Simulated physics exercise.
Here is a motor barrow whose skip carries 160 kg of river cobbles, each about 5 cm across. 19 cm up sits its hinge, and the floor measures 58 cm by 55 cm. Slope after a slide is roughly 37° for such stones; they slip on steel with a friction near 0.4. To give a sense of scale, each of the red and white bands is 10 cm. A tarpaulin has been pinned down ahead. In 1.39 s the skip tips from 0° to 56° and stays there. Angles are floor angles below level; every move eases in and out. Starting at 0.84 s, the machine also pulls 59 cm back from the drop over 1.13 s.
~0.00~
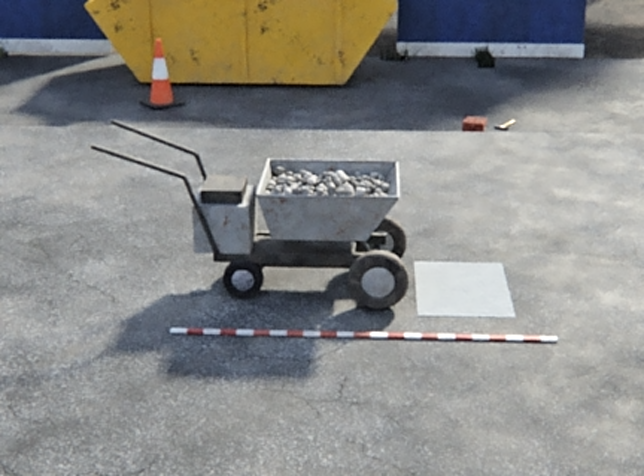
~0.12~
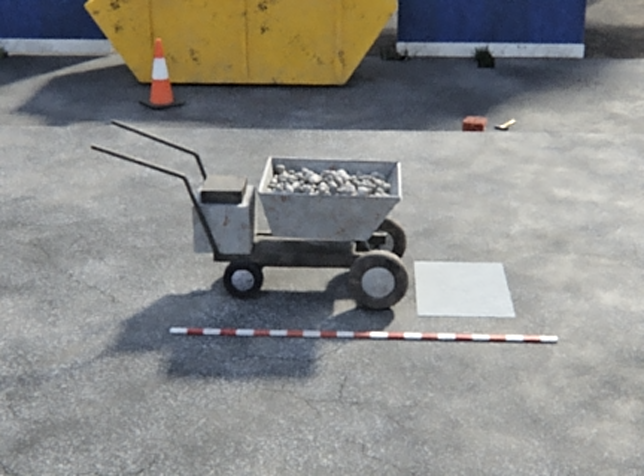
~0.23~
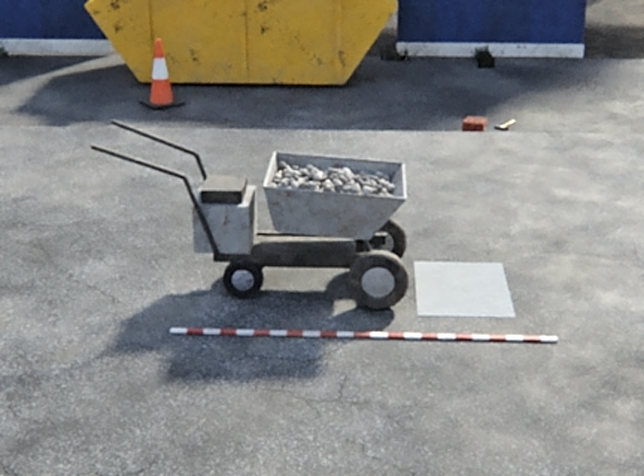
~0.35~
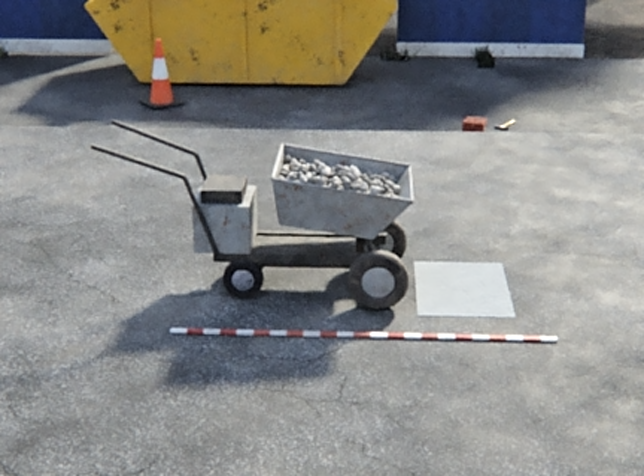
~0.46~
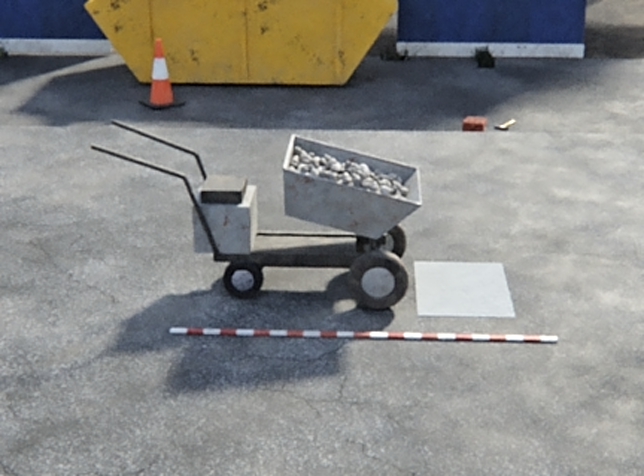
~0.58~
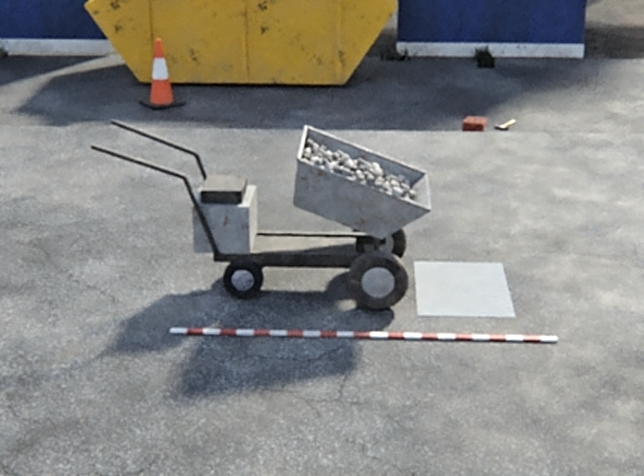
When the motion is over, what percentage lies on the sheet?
Close to 20 percent.
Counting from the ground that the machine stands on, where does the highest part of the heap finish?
The top ends up around 10 cm above the machine's ground.
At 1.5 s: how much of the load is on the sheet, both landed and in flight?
Roughly 25 percent of the load.
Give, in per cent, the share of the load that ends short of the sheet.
Around 15 percent of the load.
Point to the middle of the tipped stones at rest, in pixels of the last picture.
Their middle is at about (433, 287).
After 1.0 s the floor is at 47°; 100 % in the skip; the foremost stones are at (447, 217).
After 1.5 s the floor is at 56°; 72 % in the skip, 3 % short of the sheet, 23 % on the sheet, 2 % off the sheet elsewhere; the foremost stones are at (508, 295).
After 2.4 s the floor is at 56°; 55 % in the skip, 16 % short of the sheet, 22 % on the sheet, 7 % off the sheet elsewhere; the foremost stones are at (563, 289).
After 4.4 s the floor is at 56°; 54 % in the skip, 17 % short of the sheet, 22 % on the sheet, 7 % off the sheet elsewhere; the foremost stones are at (563, 289).
